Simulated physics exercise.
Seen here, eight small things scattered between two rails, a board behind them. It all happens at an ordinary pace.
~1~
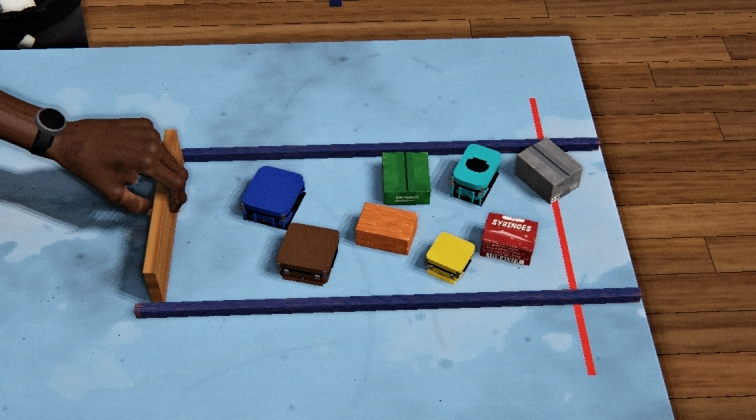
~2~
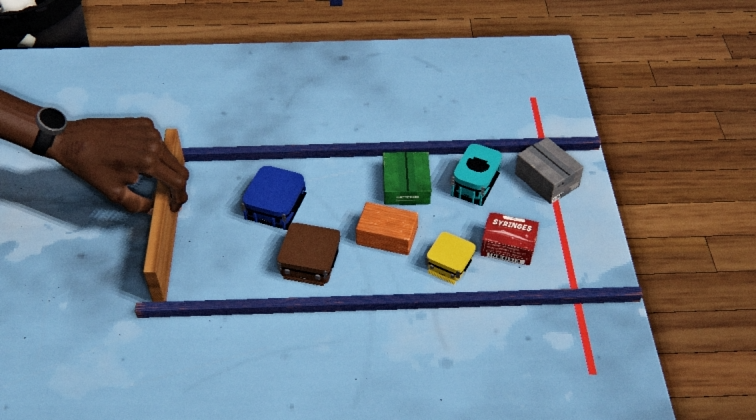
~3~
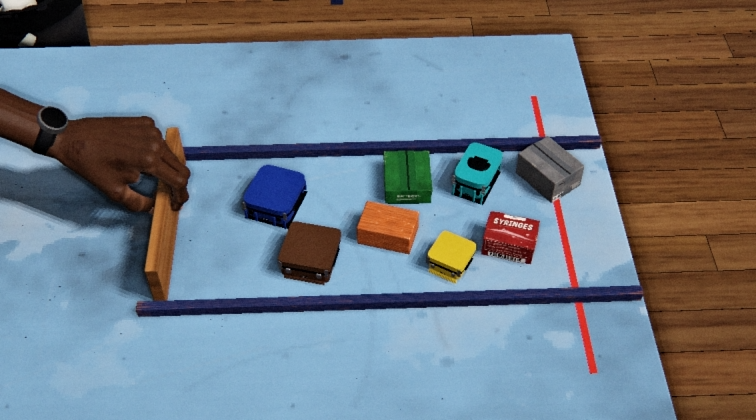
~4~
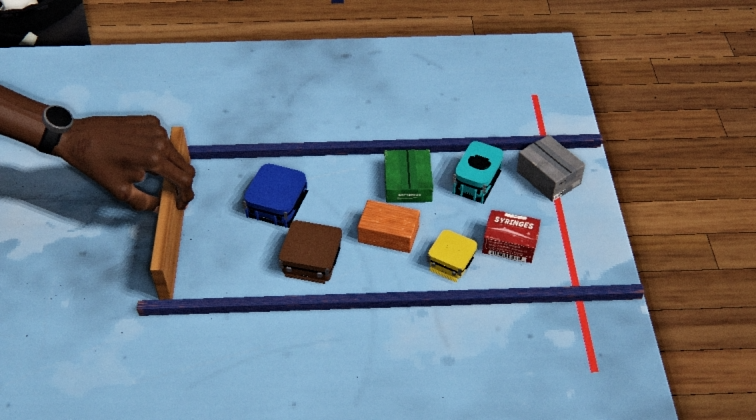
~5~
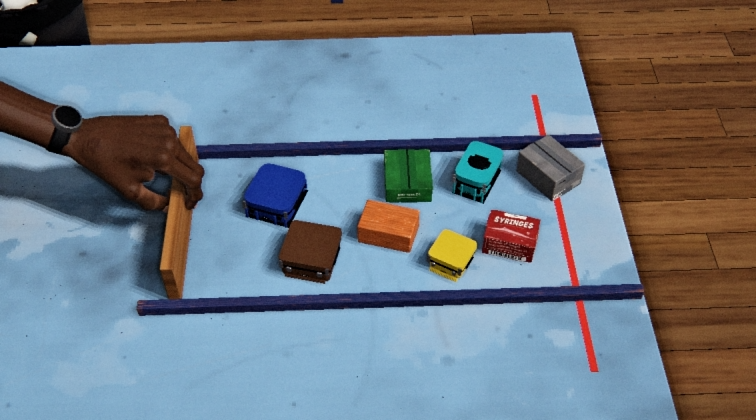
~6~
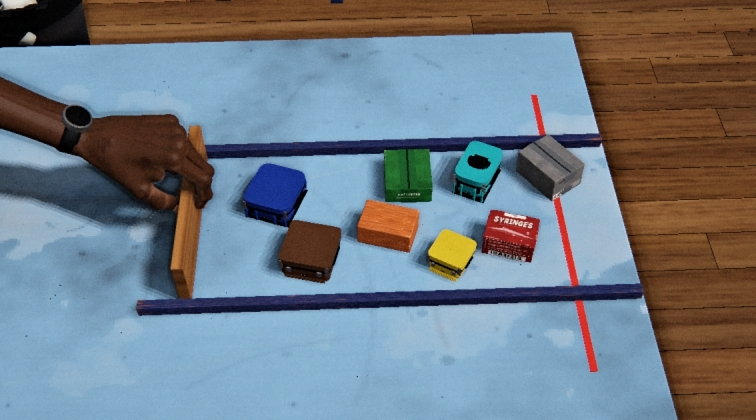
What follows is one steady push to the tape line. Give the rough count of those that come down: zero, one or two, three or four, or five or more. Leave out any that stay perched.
As it turns out, the number that fall off is five or more.
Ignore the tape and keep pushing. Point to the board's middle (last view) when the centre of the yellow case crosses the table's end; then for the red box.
Near (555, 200) and (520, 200).
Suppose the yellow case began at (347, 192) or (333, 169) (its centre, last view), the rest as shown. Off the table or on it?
Place by place, it is lost; is kept.
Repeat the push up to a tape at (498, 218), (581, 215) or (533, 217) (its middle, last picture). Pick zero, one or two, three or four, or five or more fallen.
In that order: Just one or two; 5 or more; three to four.
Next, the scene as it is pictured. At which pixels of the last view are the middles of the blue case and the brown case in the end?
About (578, 179), and the other about (594, 241).
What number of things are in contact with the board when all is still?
2 of them.
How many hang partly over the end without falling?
The number is 0.
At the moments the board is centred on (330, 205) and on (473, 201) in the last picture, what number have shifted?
By then 3, and 8.
Soon after, none off yet; grey box at rest near (550, 167); red box at rest near (511, 236); turquoise case at rest near (478, 172).
Then, none off yet; grey box moved about its own width near (586, 168); red box moved about its own width near (553, 231); turquoise case moved about its own width near (546, 161).
At rest, the number that fall off is five or more; fallen, orange block, green box, yellow case, turquoise case, red box and grey box.
